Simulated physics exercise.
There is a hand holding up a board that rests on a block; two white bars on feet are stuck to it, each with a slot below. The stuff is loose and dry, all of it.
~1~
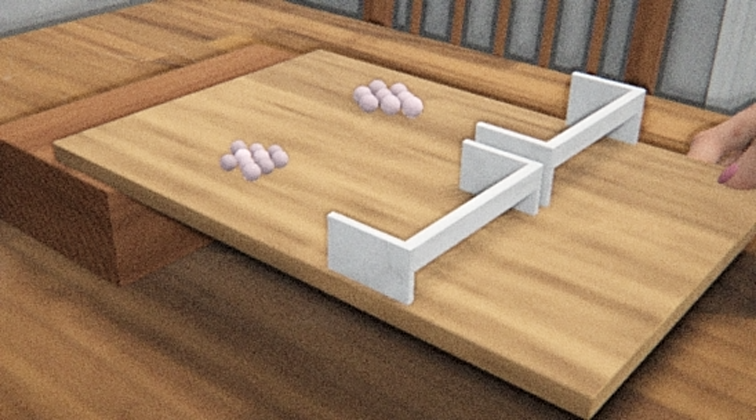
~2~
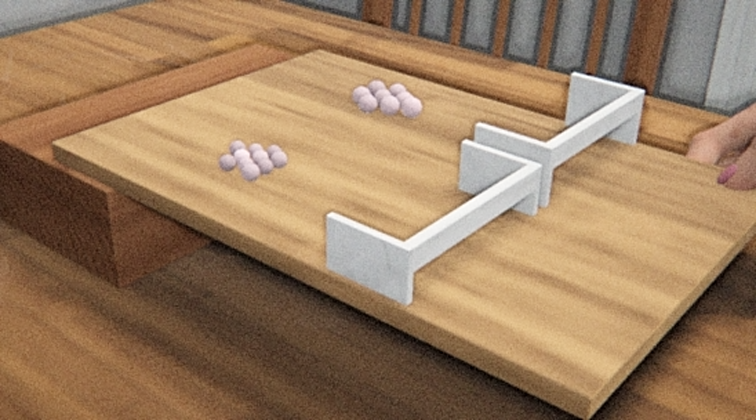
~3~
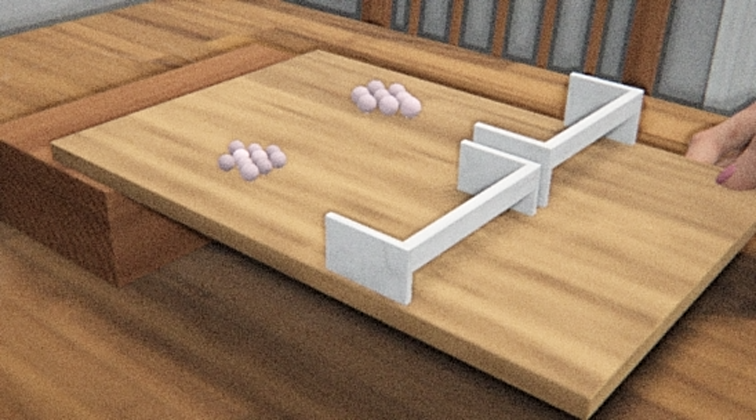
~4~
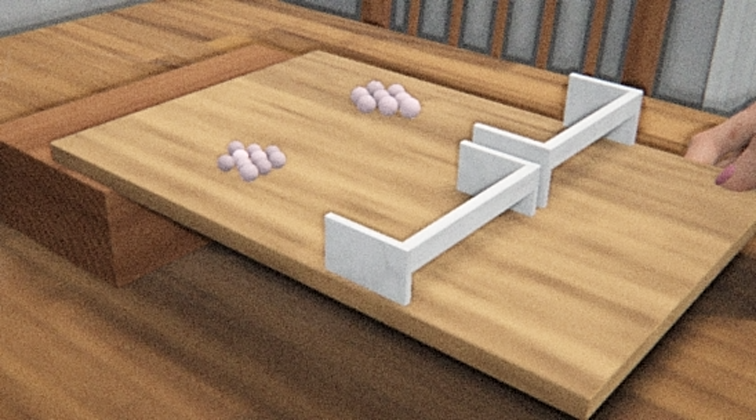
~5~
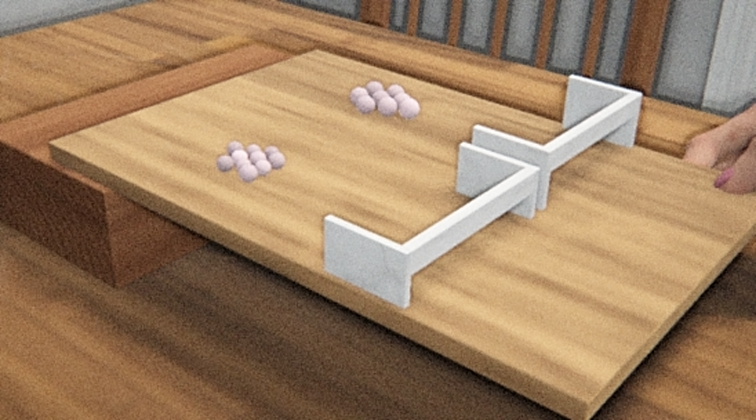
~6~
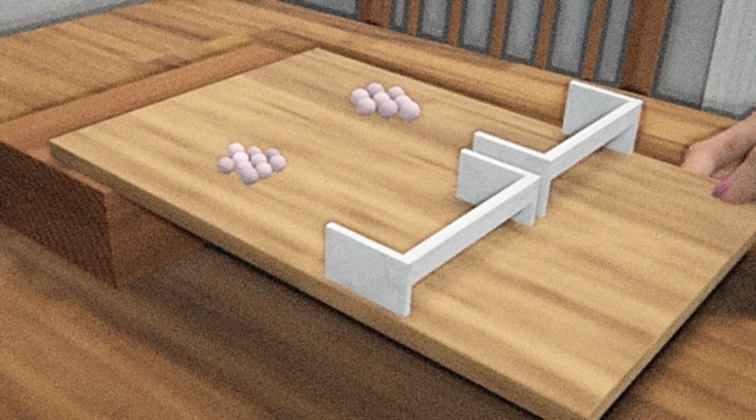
Two small clusters of pale pink balls sit on the left part of a light wooden board, seen from above at an angle on a wooden table near slatted chair backs. Two white barriers stand across the board's middle, a reddish-brown block lies under its left end, and a hand is at the right edge. The board's right side dips very slightly, while the balls stay put.
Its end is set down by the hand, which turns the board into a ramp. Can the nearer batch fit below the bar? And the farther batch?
My prediction: I'd bet the nearer batch heads on downhill, I'd bet the farther batch heads on downhill.
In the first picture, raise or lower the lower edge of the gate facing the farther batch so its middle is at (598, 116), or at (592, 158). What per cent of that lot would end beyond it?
About 100 %, then 0 %.
Then, 0.28 s after the last picture, board sloping at 8°; nearer batch where it was; farther batch where it was.
Then, 0.58 s after the last picture, board resting at 13°; nearer batch on its way down; farther batch on its way down.
Then, 0.94 s after the last picture, board resting at 13°; nearer batch all past its gate; farther batch all past its gate.
By the end, board resting at 13°; nearer batch all past its gate; farther batch all past its gate.
